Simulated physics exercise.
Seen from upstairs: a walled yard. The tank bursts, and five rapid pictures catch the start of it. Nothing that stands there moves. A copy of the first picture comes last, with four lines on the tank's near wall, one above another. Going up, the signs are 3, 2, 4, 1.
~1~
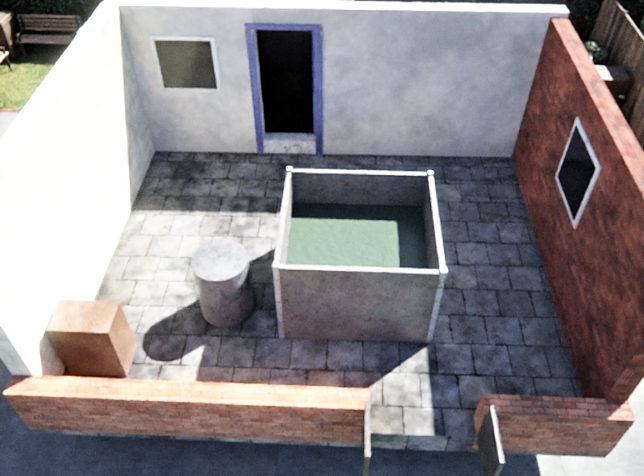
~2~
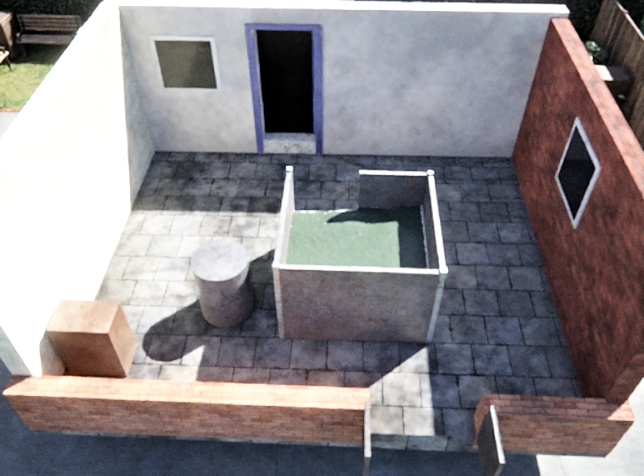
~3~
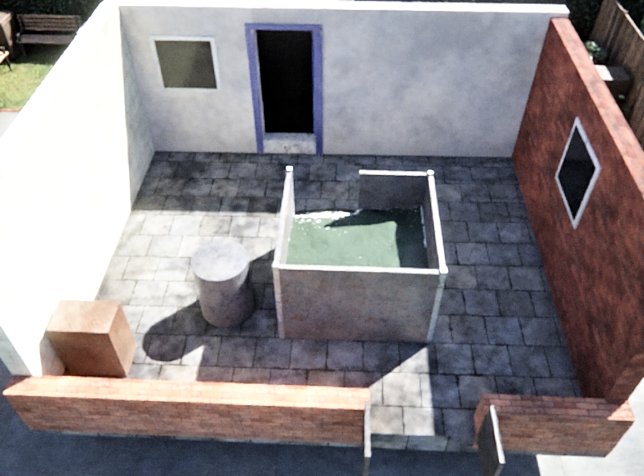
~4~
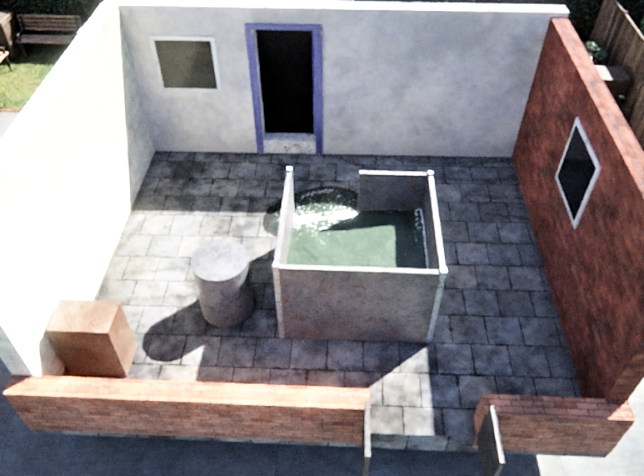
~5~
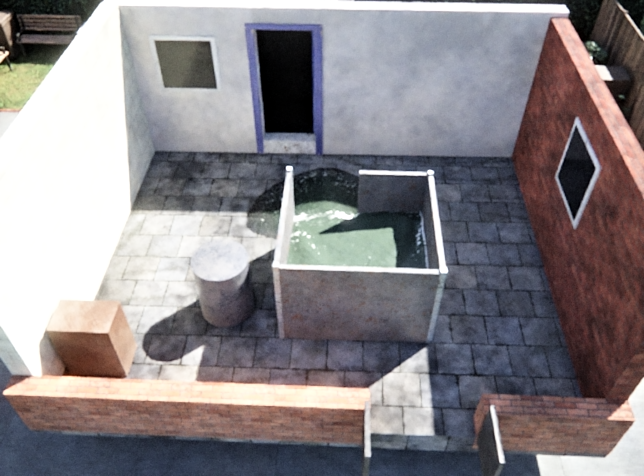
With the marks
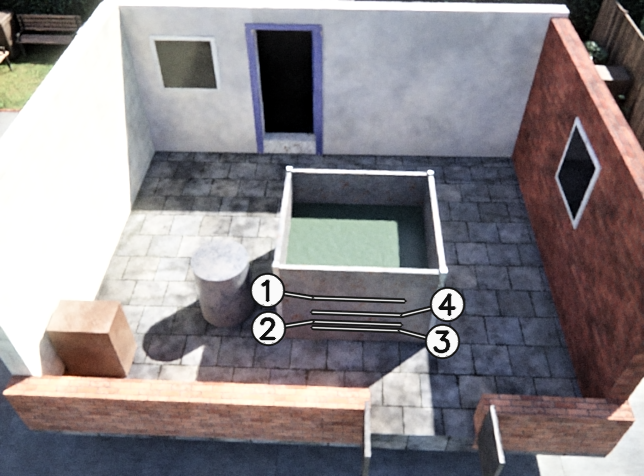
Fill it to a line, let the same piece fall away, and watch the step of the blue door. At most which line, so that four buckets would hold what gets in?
The answer is line 4.
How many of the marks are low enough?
Three of the four.
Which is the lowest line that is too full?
1.
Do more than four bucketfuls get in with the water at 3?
No.
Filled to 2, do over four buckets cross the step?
No, not at all.
On the marked copy, 1 at (357, 299); 2 at (356, 323); 3 at (356, 329); 4 at (357, 313); from the bottom up 3, 2, 4, 1.
Choosing 1, about 8 bucketfuls get in.
Choosing 2, nothing gets over.
Choosing 3, nothing gets over.
Choosing 4, a splash gets over, under a bucket.
